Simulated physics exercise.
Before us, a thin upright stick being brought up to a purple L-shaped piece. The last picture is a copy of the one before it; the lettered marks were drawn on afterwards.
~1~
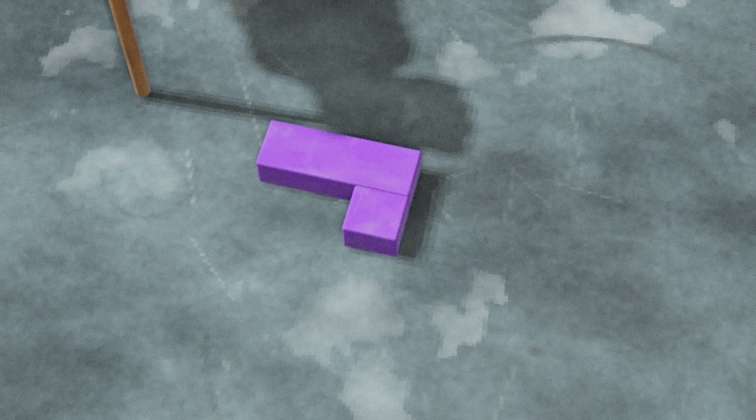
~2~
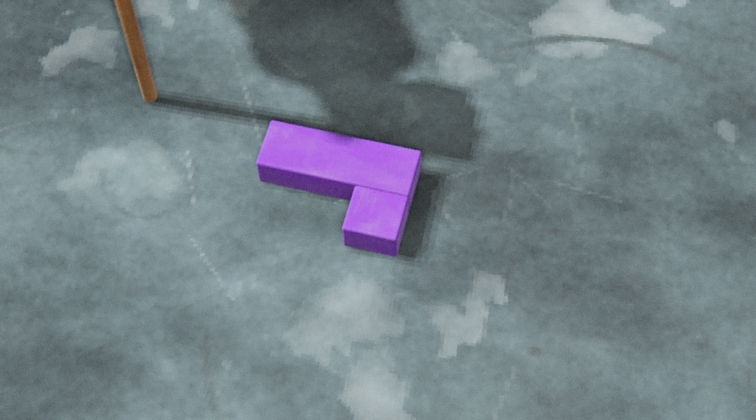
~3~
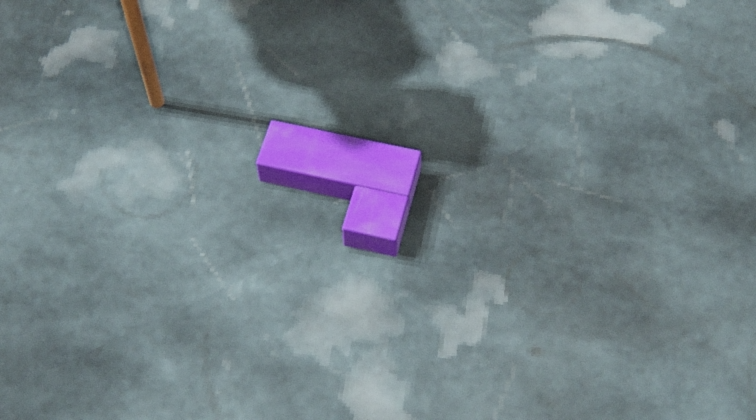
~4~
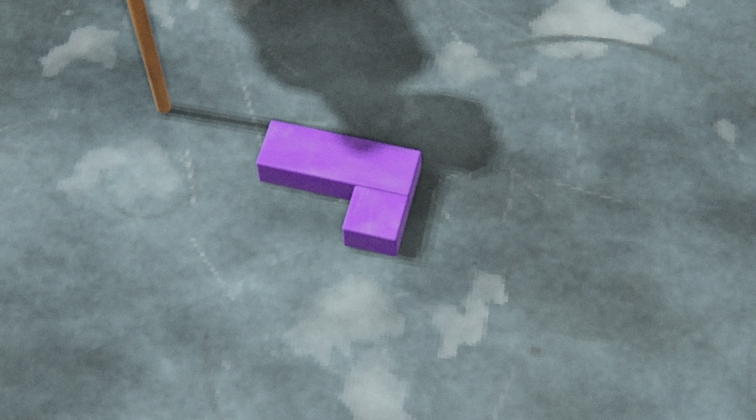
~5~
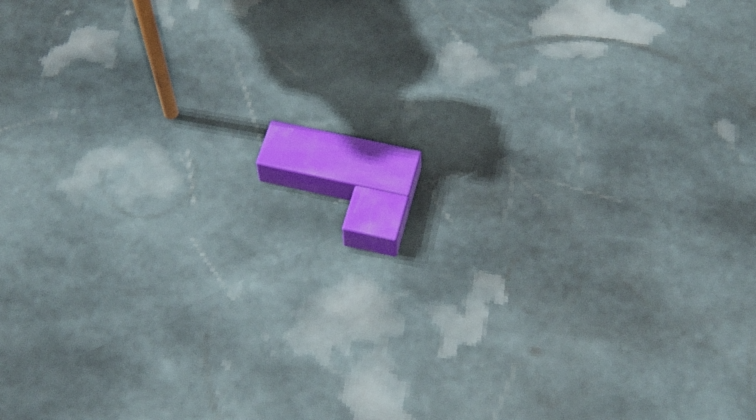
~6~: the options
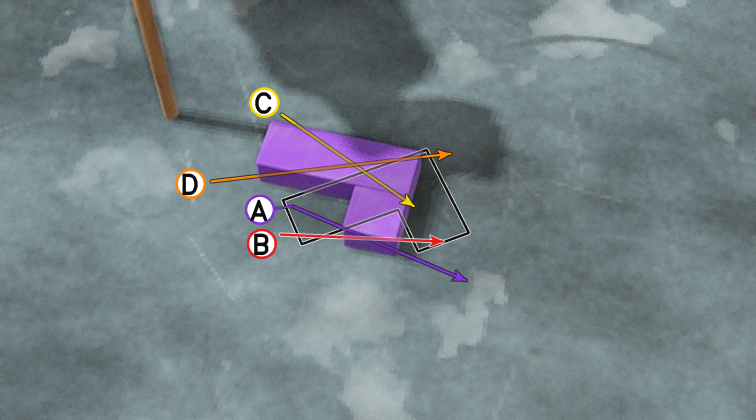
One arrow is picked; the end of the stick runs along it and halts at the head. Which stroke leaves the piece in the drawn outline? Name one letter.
Stroke A puts it in the outline.
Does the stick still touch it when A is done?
No.
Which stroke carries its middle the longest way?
D.
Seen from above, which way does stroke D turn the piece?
It turns clockwise.
On the marked copy, A from (293, 207) to (466, 281); B from (281, 235) to (443, 242); C from (282, 114) to (414, 206); D from (212, 181) to (450, 154).
Following A. Soon after the start, foot of the stick (356, 234), piece (344, 163).
Later, foot of the stick (418, 261), piece (363, 178).
In the end, foot of the stick (466, 282), piece (363, 178); it fills the outline.
As for the rest, B leaves the piece out of the outline, at (376, 178); C leaves the piece out of the outline, at (345, 196); D leaves the piece out of the outline, at (520, 189).
